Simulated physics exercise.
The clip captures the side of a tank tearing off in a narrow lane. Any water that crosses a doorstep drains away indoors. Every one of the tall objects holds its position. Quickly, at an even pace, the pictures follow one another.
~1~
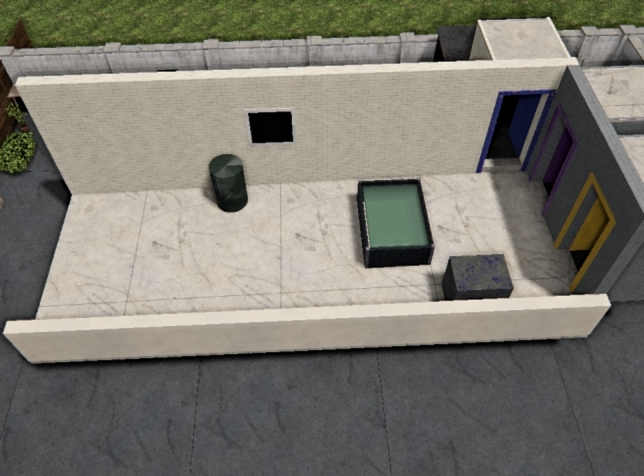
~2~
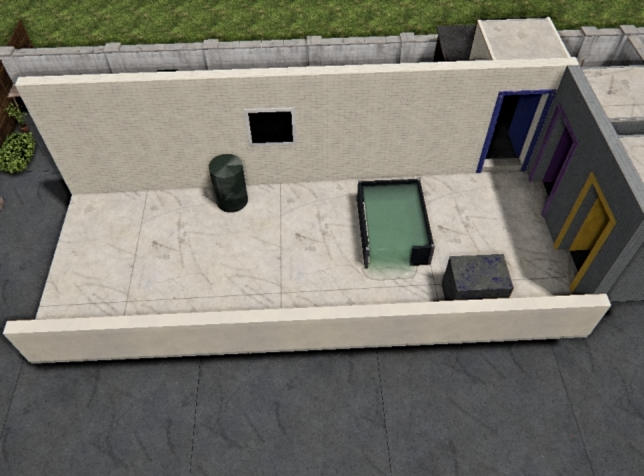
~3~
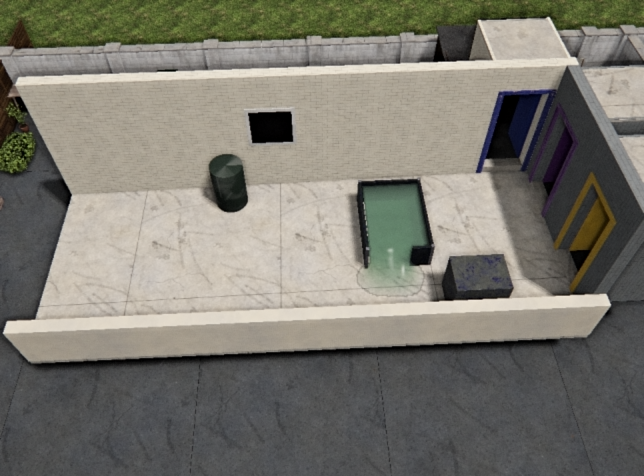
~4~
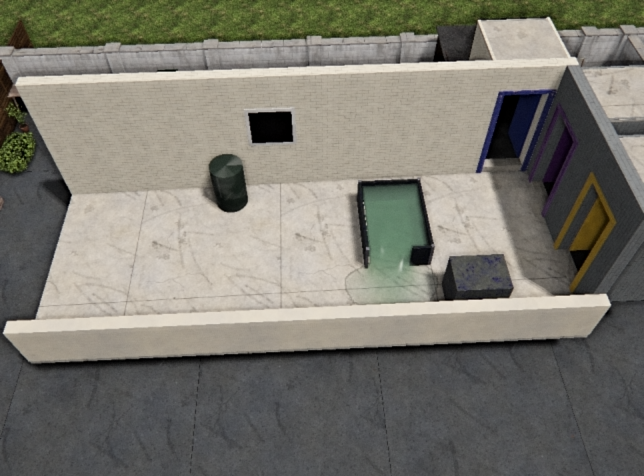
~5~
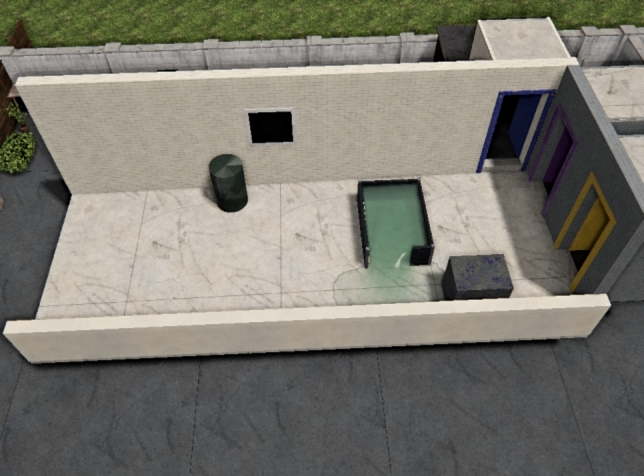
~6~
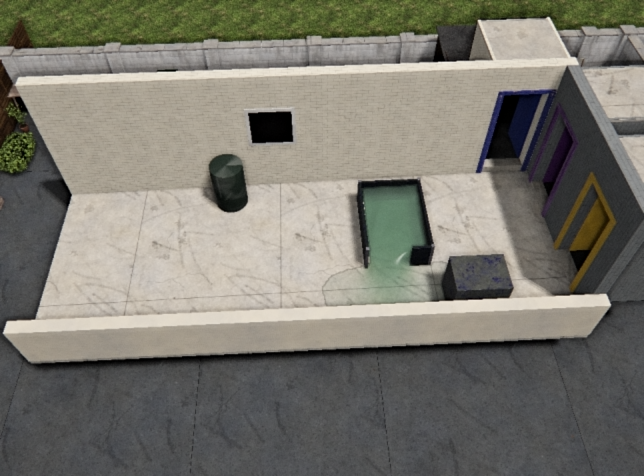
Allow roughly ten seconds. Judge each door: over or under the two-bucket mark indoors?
My call: Purple door, under; blue door, under; yellow door, under.
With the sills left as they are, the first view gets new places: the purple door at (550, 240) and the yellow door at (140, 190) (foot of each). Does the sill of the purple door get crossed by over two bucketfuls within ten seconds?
Result - purple door does not reach it.
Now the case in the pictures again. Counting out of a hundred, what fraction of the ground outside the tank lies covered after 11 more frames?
I reckon 20 per cent or so.
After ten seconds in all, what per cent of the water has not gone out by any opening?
I'd say around 60 per cent.
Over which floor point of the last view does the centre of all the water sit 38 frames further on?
Around (323, 265).
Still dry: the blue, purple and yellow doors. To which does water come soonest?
Answer: The yellow door.
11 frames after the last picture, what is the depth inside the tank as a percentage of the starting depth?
I make it 44 per cent.
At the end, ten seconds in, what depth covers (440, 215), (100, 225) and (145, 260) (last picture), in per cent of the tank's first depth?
Going place by place: 4 %, 2 % and 2 %.
A moment on, water covers 10 % of the floor; the purple door not reached, the blue door not reached, the yellow door not reached.
Next, water covers 20 % of the floor; the purple door not reached, the blue door not reached, the yellow door not reached.
Then, water covers 45 % of the floor; the purple door not reached, the blue door not reached, the yellow door wet at the sill, nothing in.
Later, water covers 65 % of the floor; the purple door not reached, the blue door wet at the sill, nothing in, the yellow door wet at the sill, nothing in.
In the end, water covers 60 % of the floor; the purple door not reached, the blue door wet at the sill, nothing in, the yellow door wet at the sill, nothing in.
